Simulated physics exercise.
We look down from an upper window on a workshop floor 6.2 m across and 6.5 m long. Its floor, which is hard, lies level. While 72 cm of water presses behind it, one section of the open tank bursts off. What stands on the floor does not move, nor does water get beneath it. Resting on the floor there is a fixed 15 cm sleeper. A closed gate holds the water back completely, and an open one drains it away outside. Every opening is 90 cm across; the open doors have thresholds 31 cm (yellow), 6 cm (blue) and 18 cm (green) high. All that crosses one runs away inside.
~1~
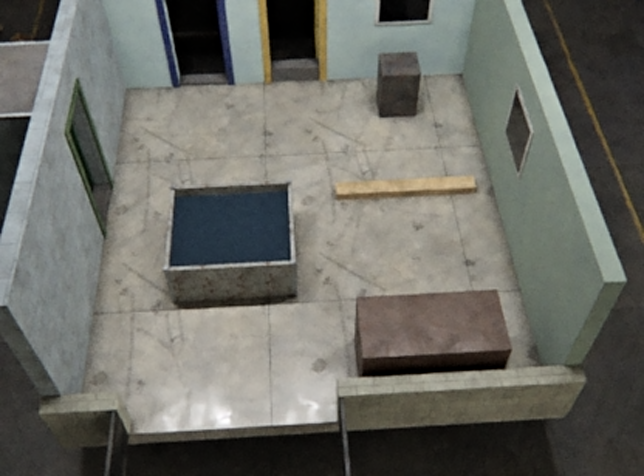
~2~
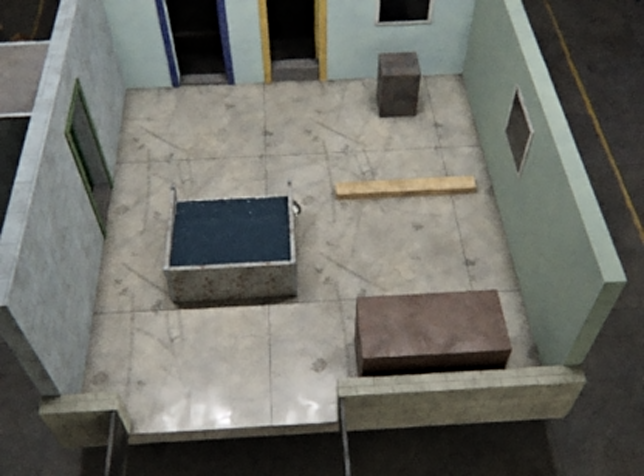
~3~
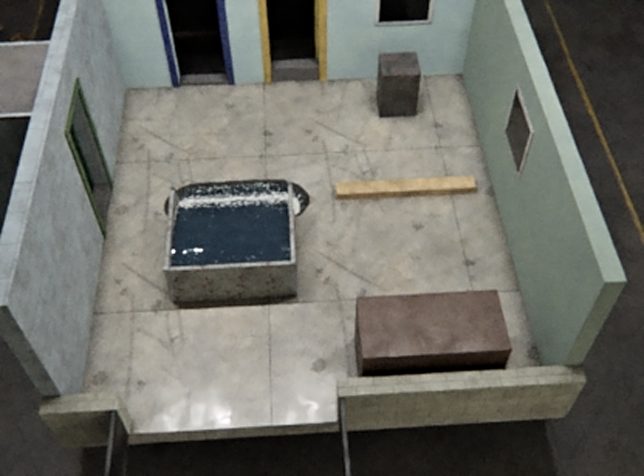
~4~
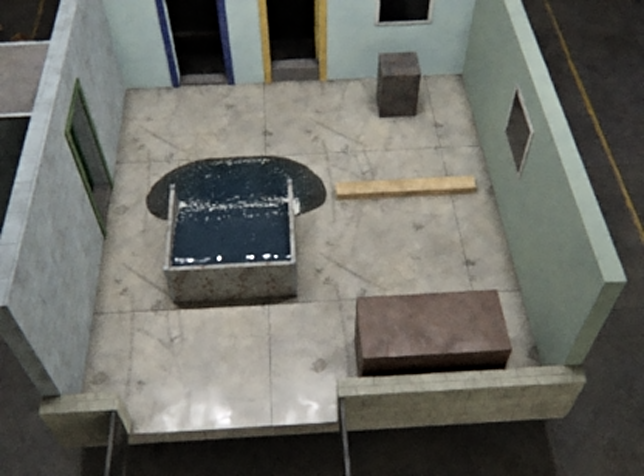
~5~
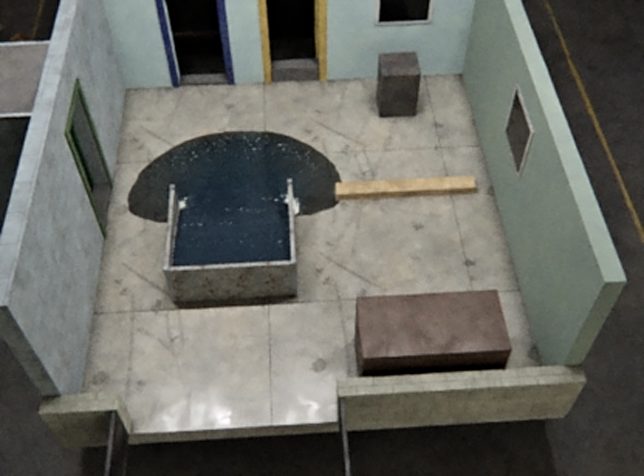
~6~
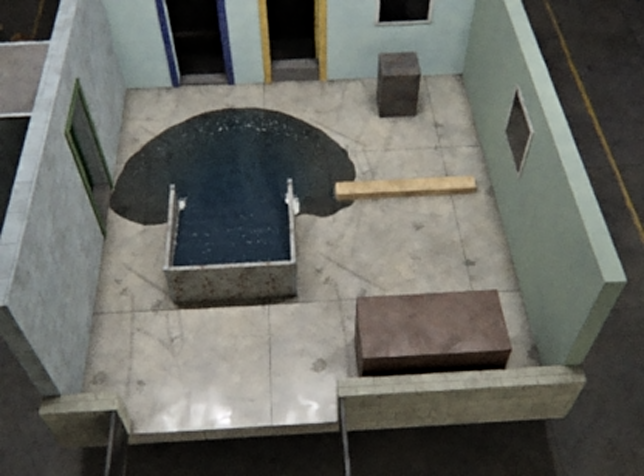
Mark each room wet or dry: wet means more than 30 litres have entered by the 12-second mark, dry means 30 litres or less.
Yellow door: Dry; blue door: Wet; green door: Dry.
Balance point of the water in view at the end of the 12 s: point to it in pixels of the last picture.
(291, 185).
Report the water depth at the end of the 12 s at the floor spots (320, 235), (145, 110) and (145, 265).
Reading - approx. 1 / 6 / 2 cm.
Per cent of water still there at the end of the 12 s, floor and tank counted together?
Around 80 percent of the water.
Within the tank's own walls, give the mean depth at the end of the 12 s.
6 cm.
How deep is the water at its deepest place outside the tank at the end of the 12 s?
Peak depth: Approx. 8 cm.
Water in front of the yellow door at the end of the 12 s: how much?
Average: ~ 5.5 cm.
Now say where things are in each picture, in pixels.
The first frame shows still water, 72 cm deep, in the open tank at (231, 227).
In the second frame, the front is at (297, 212), 1.0 m from the gap at (235, 208); 0.4 m2 of floor is under water; 72 cm left at the back of the open tank.
In the third frame, the front is at (303, 197), 1.2 m from the gap at (235, 211); 1.4 m2 of floor is under water; 68 cm left at the back of the open tank.
In the fourth frame, water pours out at (235, 212) and has run 1.5 m, to (160, 185); deepest outside 33 cm, 61 cm at the open tank's back.
In the fifth frame, water pours out at (235, 213) and has run 2.0 m, to (275, 136); deepest outside 33 cm, 60 cm at the open tank's back.
In the sixth frame, water pours out at (235, 213) and has run 2.5 m, to (258, 111); deepest outside 32 cm, 53 cm at the open tank's back.
A moment later water covers 35 % of the floor and is deepest (33 cm) near (244, 85); yellow door 27 cm at the sill, 0 L in, blue door 17 cm at the sill, 45 L in, green door 4 cm at the sill, 0 L in.
Soon after water covers 40 % of the floor and is deepest (31 cm) near (134, 110); yellow door 24 cm at the sill, 0 L in, blue door 25 cm at the sill, 160 L in, green door 2 cm at the sill, 0 L in.
Next water covers 45 % of the floor and is deepest (26 cm) near (457, 76); yellow door 12 cm at the sill, 0 L in, blue door 16 cm at the sill, 269 L in, green door 2 cm at the sill, 0 L in.
Later on water covers 65 % of the floor and is deepest (12 cm) near (475, 144); yellow door 6 cm at the sill, 0 L in, blue door 5 cm at the sill, 308 L in, green door 5 cm at the sill, 0 L in.
At the end water covers 85 % of the floor and is deepest (8 cm) near (375, 180); yellow door 5 cm at the sill, 0 L in, blue door 5 cm at the sill, 308 L in, green door 4 cm at the sill, 0 L in.
